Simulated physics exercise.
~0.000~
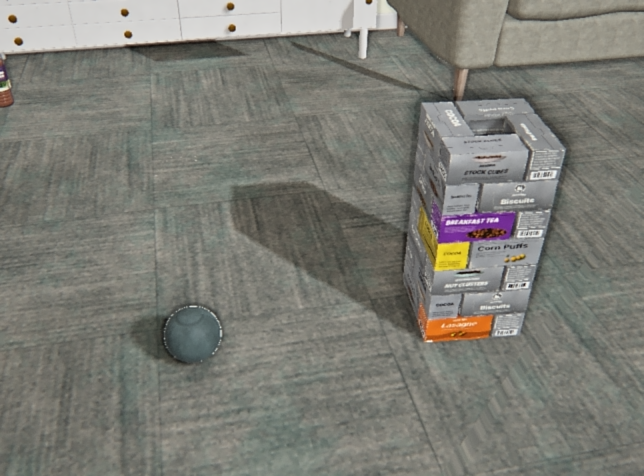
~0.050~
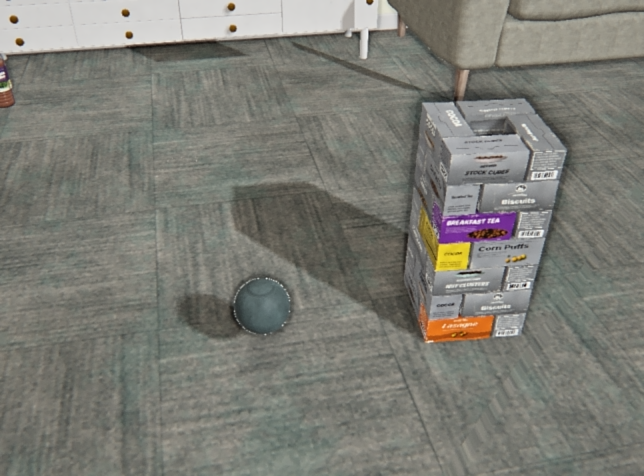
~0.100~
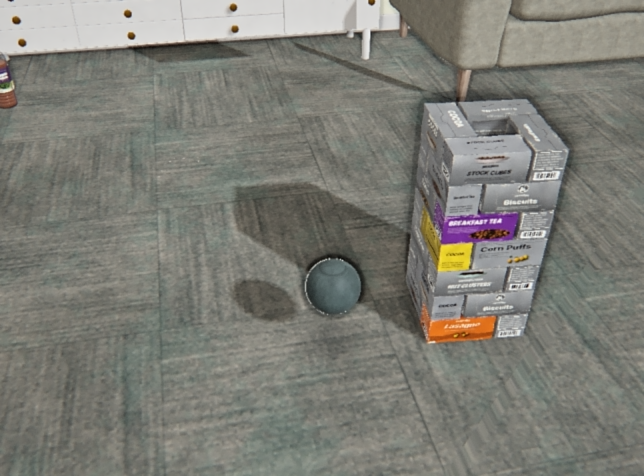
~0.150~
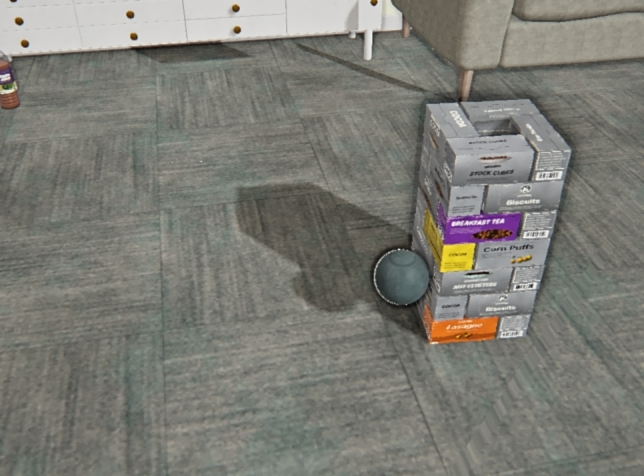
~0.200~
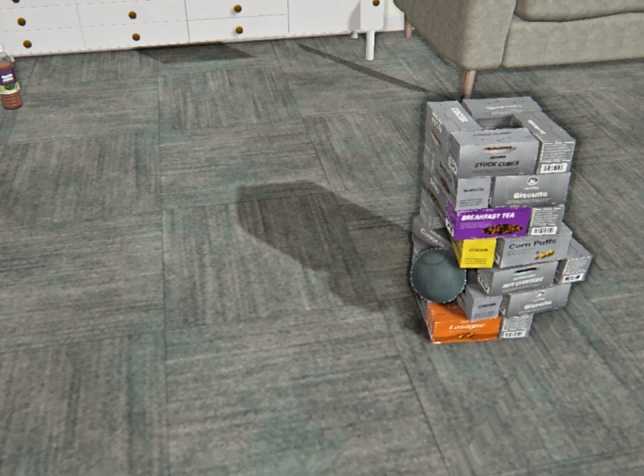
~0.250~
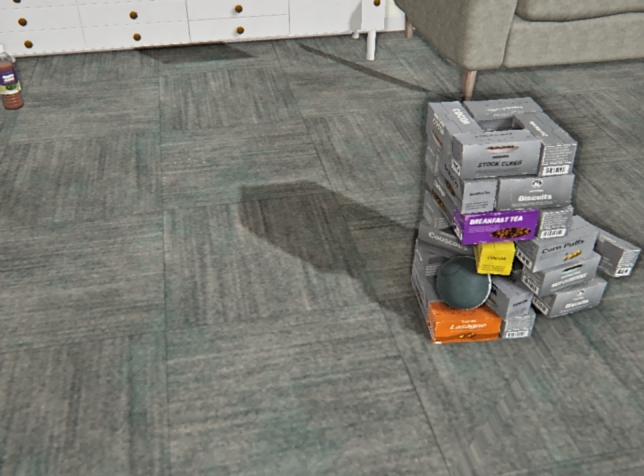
A dark ball moves right across the carpet and knocks into a tower of small boxes, shifting several.
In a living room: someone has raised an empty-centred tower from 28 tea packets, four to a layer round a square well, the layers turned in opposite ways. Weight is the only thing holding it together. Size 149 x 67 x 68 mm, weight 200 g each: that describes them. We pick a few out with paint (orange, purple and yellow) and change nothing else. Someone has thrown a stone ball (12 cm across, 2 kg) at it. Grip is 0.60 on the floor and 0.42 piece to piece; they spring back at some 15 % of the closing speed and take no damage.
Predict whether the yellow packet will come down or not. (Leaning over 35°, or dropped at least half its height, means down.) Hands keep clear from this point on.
Goes down.
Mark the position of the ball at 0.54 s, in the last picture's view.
(519, 292) or so.
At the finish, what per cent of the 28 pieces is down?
Somewhere near 80 in a hundred.
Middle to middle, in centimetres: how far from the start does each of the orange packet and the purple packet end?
Net displacement (cm): Orange = 0; purple = 38.
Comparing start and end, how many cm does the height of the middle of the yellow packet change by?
Roughly 12 centimetres lower.
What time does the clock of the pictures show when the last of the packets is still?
1.5 s, give or take.
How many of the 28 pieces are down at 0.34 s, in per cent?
5 per cent.
After 0.34 s, ball still moving; 2 of the 28 packets down; yellow packet 21° from how it stood; purple packet 23° from how it stood, 28 mm lower.
After 0.54 s, ball still moving; 19 of the 28 packets down; yellow packet 38° from how it stood, 56 mm lower; purple packet on its side.
After 0.76 s, ball still moving; 20 of the 28 packets down; yellow packet 40° from how it stood, 8 cm lower; purple packet on its side.
After 1.04 s, ball at rest; 22 of the 28 packets down; yellow packet 61° from how it stood, 12 cm lower; purple packet on its side.
In the end (1.8 s), ball at rest; 22 of the 28 packets down; yellow packet 61° from how it stood, 12 cm lower; purple packet on its side; orange packet unmoved. From the last view, middles, yellow packet near (595, 299), purple packet near (592, 357).
